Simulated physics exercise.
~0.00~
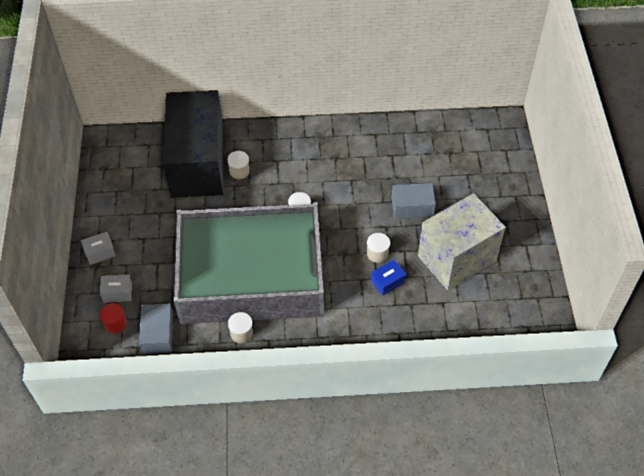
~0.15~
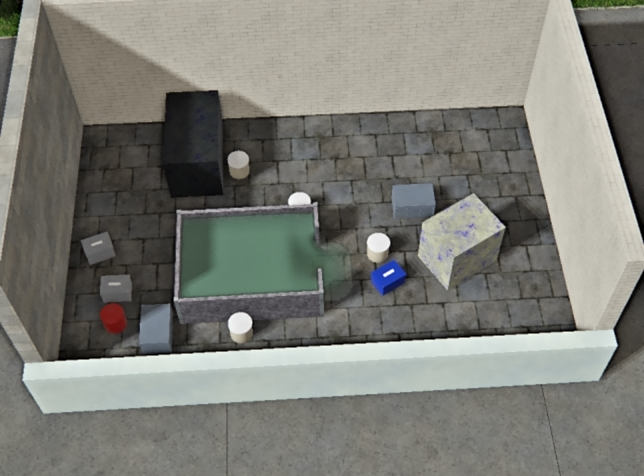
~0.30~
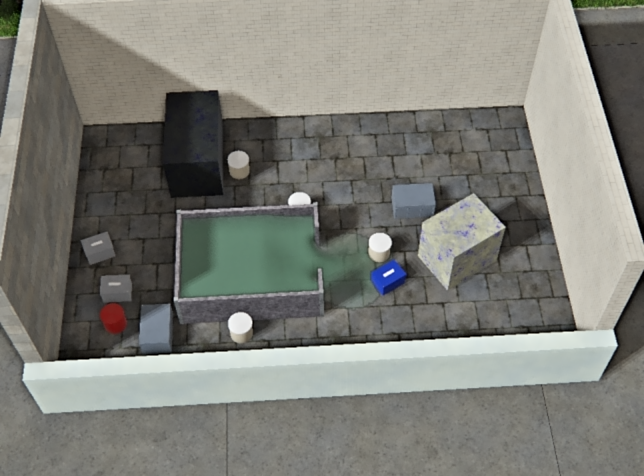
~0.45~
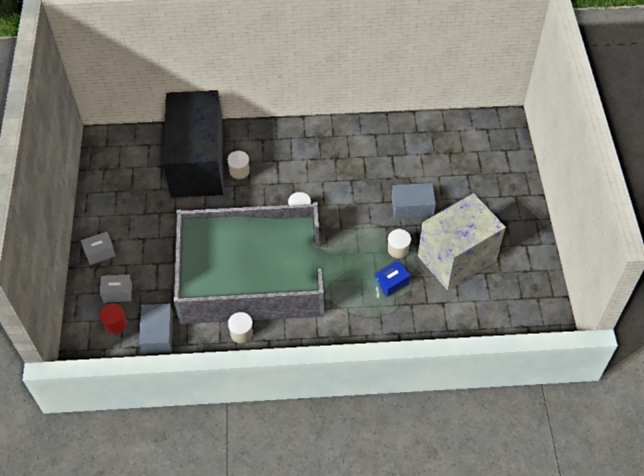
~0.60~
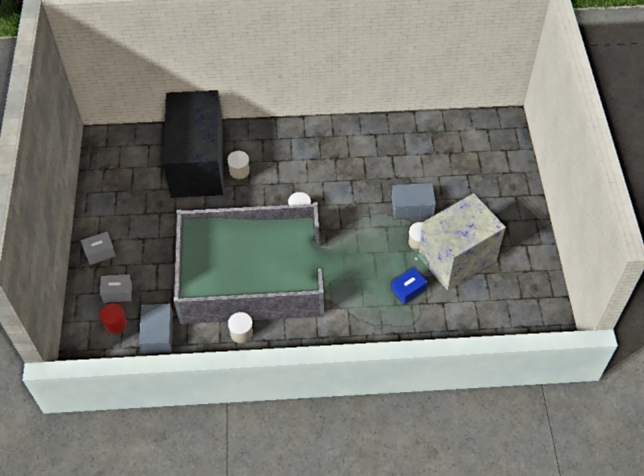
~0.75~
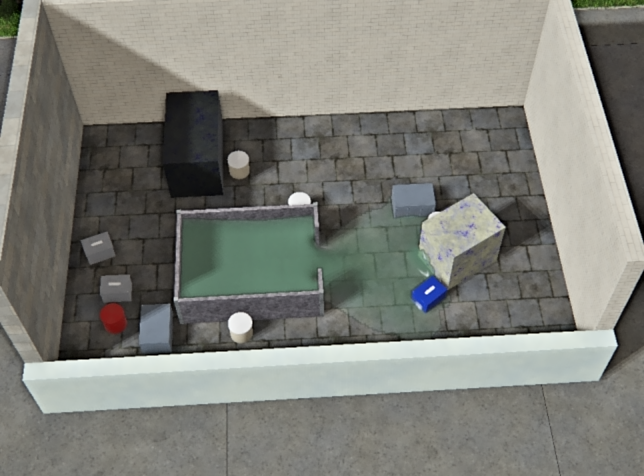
A walled back court paved in dark stone is seen from above by a still camera. A grey-rimmed tank of green water sits near the middle, with a black block behind it, grey boxes and a red pail at left, and white cylinders, a blue tote and a speckled block around it. The tank's right side opens, water spreads rightward across the paving, and the blue tote and a white cylinder slide right to the speckled block.
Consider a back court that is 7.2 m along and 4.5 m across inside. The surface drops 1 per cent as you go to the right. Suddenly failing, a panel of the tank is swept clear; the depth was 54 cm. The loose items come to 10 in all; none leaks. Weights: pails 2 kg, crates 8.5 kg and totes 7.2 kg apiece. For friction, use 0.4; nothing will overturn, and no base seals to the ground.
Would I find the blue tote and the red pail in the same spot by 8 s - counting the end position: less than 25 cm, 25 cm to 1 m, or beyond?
In order: The blue tote ends a long way off, the red pail stays about where it was.
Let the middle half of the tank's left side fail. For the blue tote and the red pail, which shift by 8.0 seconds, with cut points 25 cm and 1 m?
Well, the blue tote basically stays there and the red pail goes a long way.
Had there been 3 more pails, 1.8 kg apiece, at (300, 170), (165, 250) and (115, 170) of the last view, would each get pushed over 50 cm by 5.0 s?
Answers, first to last: Not exceeding, not exceeding, not exceeding.
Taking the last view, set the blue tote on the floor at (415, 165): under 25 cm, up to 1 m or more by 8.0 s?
Put there, it goes a little way.
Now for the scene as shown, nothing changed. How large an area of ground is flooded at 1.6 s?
I'd estimate close to 11.5 m2.
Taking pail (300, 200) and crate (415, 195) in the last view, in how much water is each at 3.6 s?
Some 0 cm at the first, some 8 cm at the second.
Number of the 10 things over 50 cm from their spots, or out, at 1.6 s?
At that moment it comes to 3.
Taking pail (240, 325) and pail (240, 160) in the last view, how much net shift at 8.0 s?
60 cm and 100 cm, respectively.
After 1.6 s the blue tote is near (558, 332), 2.4 m from its start, aground; the red pail is near (112, 314), 0.0 m from its start, aground; 0 afloat.
After 3.6 s the blue tote is near (485, 206), 1.9 m from its start, afloat; the red pail is near (112, 314), 0.0 m from its start, aground; 3 afloat.
After 5.6 s the blue tote is near (474, 167), 2.3 m from its start, afloat; the red pail is near (112, 314), 0.0 m from its start, aground; 2 afloat.
After 8.0 s the blue tote is near (403, 120), 2.8 m from its start, afloat; the red pail is near (112, 314), 0.0 m from its start, aground; 5 afloat.
